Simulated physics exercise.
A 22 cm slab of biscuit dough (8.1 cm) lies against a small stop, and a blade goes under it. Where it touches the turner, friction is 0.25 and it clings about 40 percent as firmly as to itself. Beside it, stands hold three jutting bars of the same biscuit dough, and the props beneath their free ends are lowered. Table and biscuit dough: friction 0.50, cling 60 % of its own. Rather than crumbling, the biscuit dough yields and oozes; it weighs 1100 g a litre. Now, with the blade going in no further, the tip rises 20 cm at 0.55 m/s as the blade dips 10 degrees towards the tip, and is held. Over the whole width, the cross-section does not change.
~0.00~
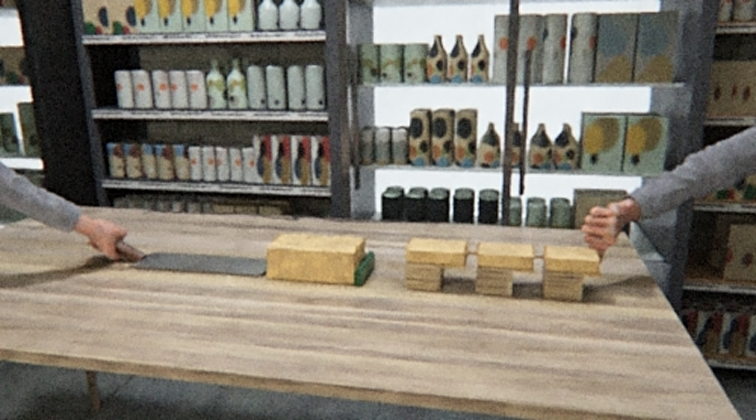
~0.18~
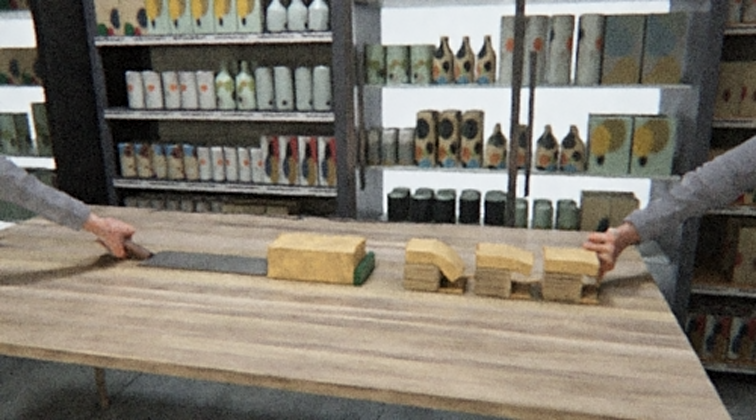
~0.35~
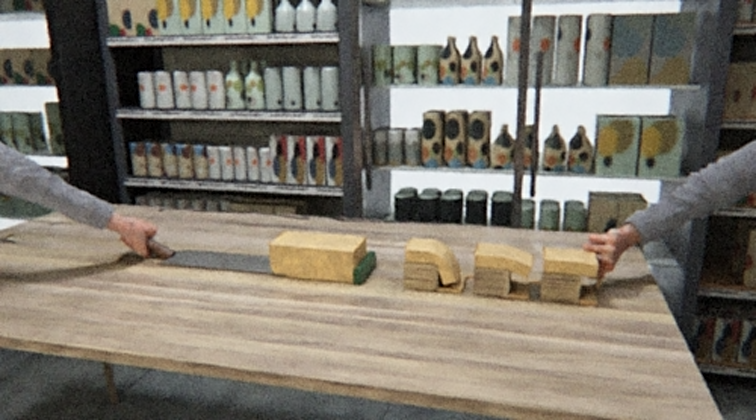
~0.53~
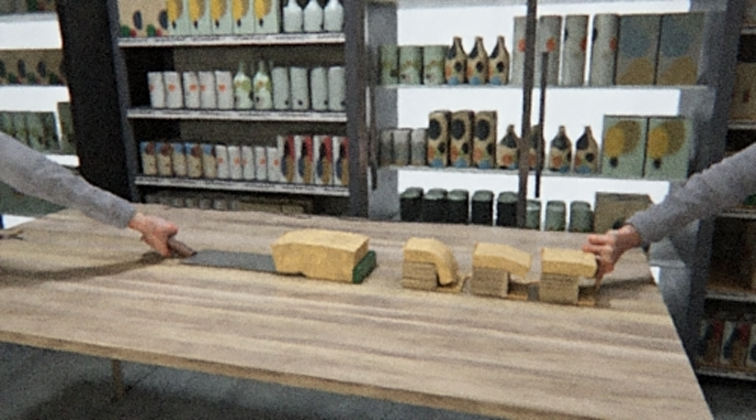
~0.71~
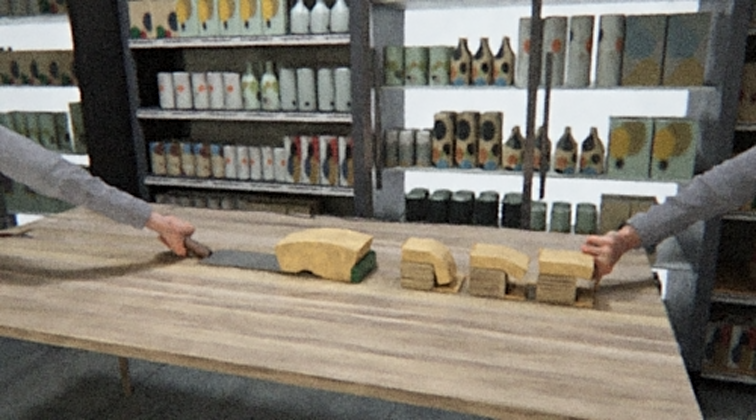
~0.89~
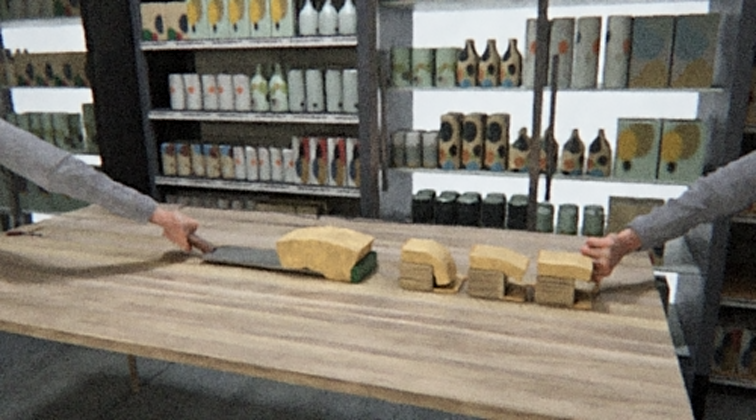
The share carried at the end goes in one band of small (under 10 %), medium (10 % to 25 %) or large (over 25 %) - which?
I would put it at small.
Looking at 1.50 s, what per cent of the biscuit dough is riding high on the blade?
About 45 %.
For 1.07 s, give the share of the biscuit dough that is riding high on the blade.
Share at that time: Around 40 %.
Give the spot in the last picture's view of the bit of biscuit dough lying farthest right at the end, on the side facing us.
Pixel: Approx. (391, 277).
After 1.07 s, the tip is 10 cm up.
After 1.28 s, the tip is 20 cm up and 56 % is riding high on the blade.
After 1.50 s, the tip is 20 cm up and 45 % is riding high on the blade.
After 1.71 s, the tip is 20 cm up and 0 % is riding high on the blade.
After 2.10 s, at the end, the tip is 20 cm up and 0 % is riding high on the blade.
